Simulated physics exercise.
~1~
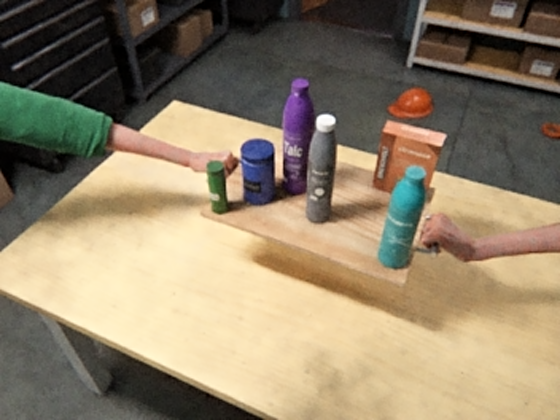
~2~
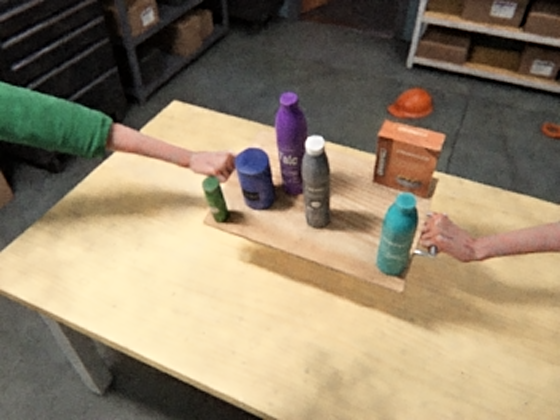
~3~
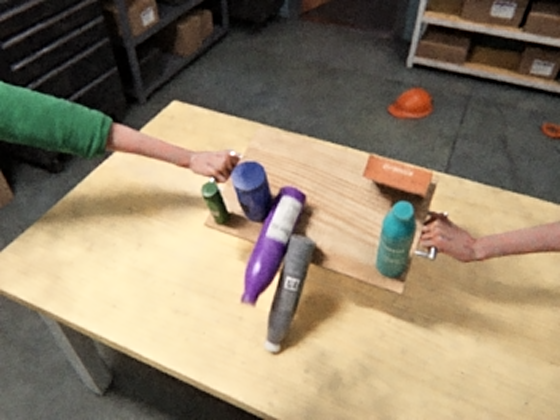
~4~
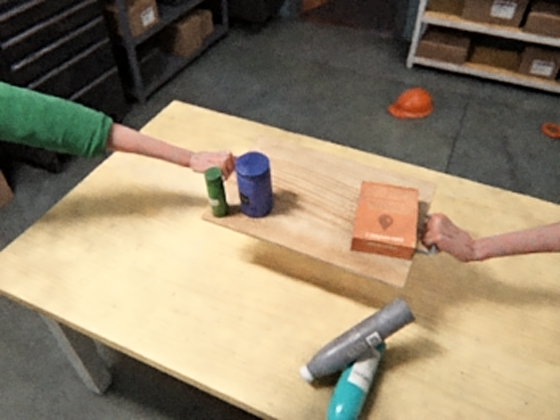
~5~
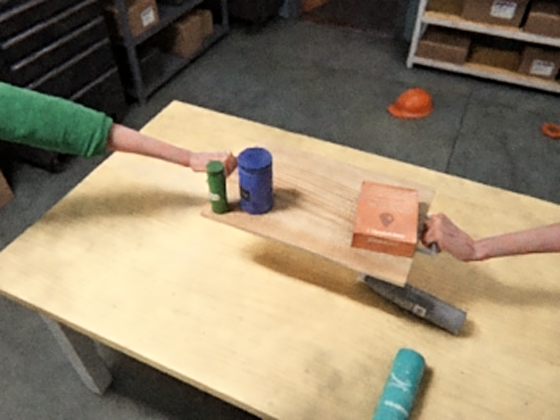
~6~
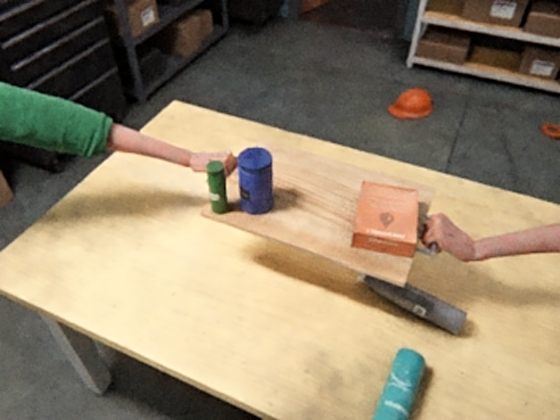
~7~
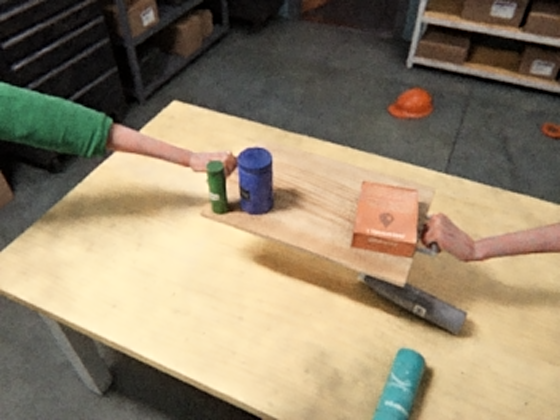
Two hands, one in a green sleeve at the left, hold a wooden board above a pale table in a storeroom, seen from above. On it stand a small green shaker, a blue jar, purple, grey and turquoise bottles, and an orange packet at the right. The near edge dips and everything leans. The purple and grey bottles topple off the near side, then the turquoise bottle follows and the packet falls flat. The board levels, with shaker and jar upright and the packet lying flat, while the grey and turquoise bottles rest on the table.
